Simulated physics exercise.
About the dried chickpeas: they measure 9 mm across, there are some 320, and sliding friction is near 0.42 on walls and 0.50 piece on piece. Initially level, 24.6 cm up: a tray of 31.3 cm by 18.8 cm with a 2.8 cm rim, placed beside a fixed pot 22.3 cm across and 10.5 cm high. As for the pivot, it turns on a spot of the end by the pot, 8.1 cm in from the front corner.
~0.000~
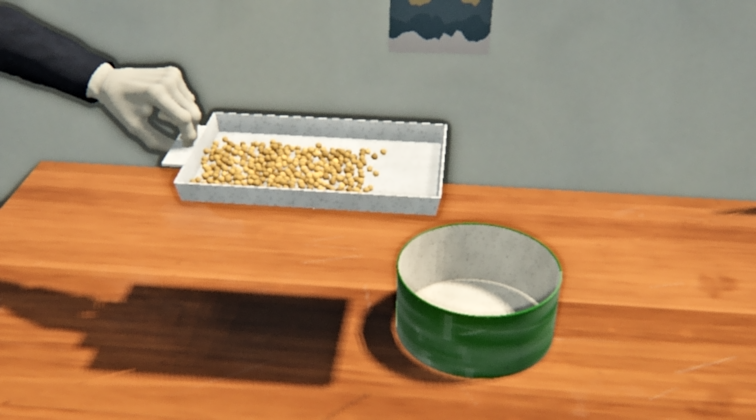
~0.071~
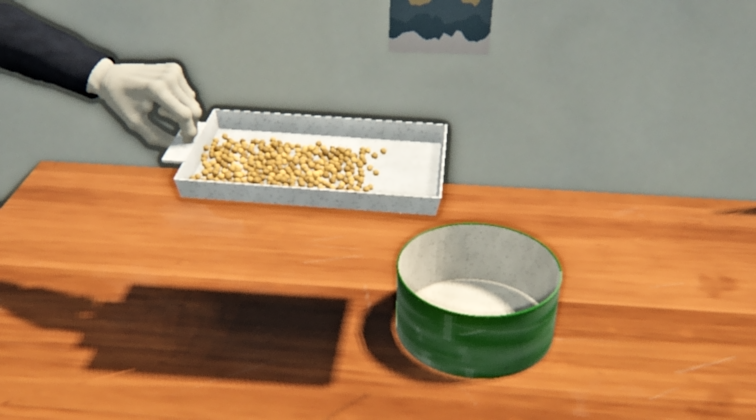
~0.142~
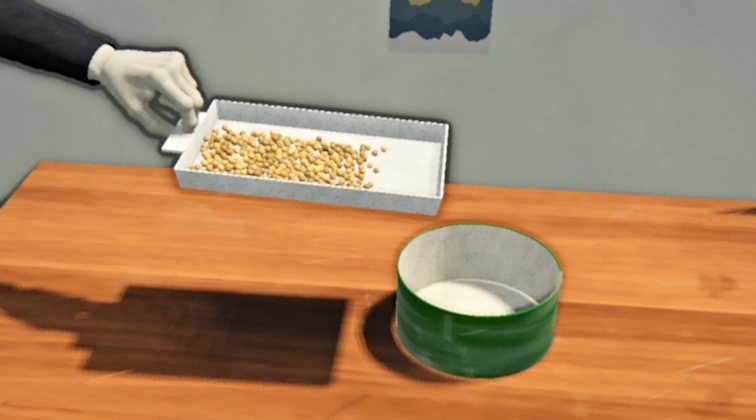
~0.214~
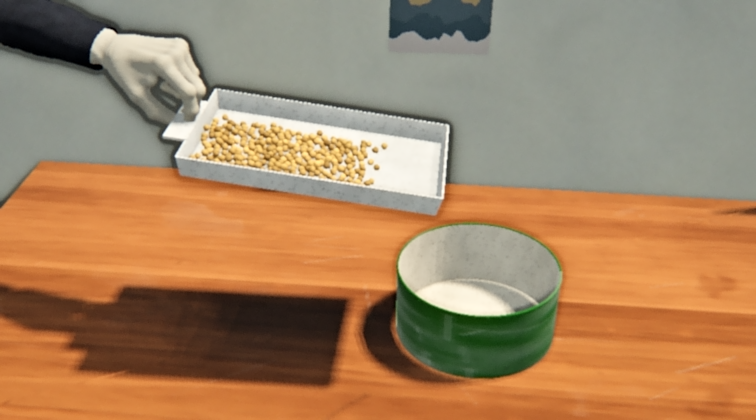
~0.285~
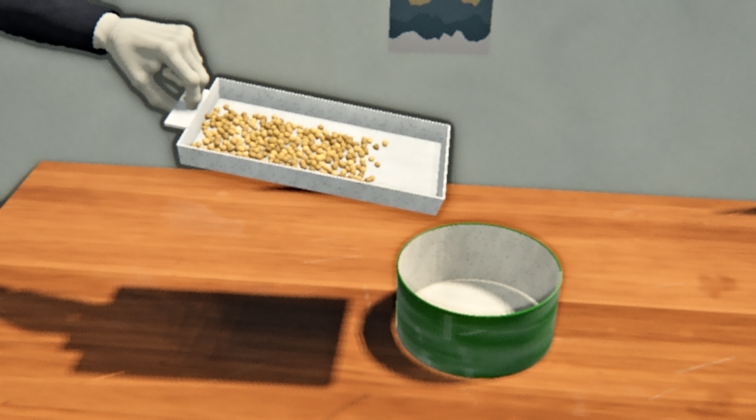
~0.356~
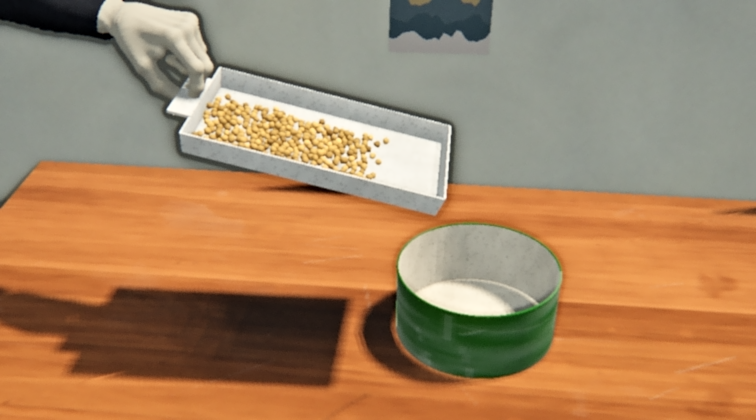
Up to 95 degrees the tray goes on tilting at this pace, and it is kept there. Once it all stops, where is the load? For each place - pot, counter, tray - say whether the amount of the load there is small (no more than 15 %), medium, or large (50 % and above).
Pot: Large; counter: Small; left on the tray: Small.
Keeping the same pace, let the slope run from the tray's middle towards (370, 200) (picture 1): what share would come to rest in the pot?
That comes to around 35 per cent.
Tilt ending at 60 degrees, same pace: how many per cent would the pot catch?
Around 5 %, I reckon.
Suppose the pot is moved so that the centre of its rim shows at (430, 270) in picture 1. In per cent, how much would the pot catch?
65 %.
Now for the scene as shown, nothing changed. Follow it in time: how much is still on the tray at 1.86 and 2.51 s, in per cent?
Estimates: 100; 35.
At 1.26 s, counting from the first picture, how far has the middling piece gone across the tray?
Displacement on the tray: About 15 cm.
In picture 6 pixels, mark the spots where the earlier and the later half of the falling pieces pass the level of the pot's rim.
First near (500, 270), then at (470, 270).
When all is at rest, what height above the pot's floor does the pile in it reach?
I'd put it at close to 2.0 centimetres.
Then, at 1.26 s, tilt 51 degrees; the tray holds 100 %, the pot 0 %.
After 1.86 s, tilt 77 degrees; the tray holds 100 %, the pot 0 %.
Then, at 2.51 s, tilt 95 degrees; the tray holds 35 %, the pot 30 %.
By 3.7 s all is still; pot 95 %, counter 5 %, tray 0 %.
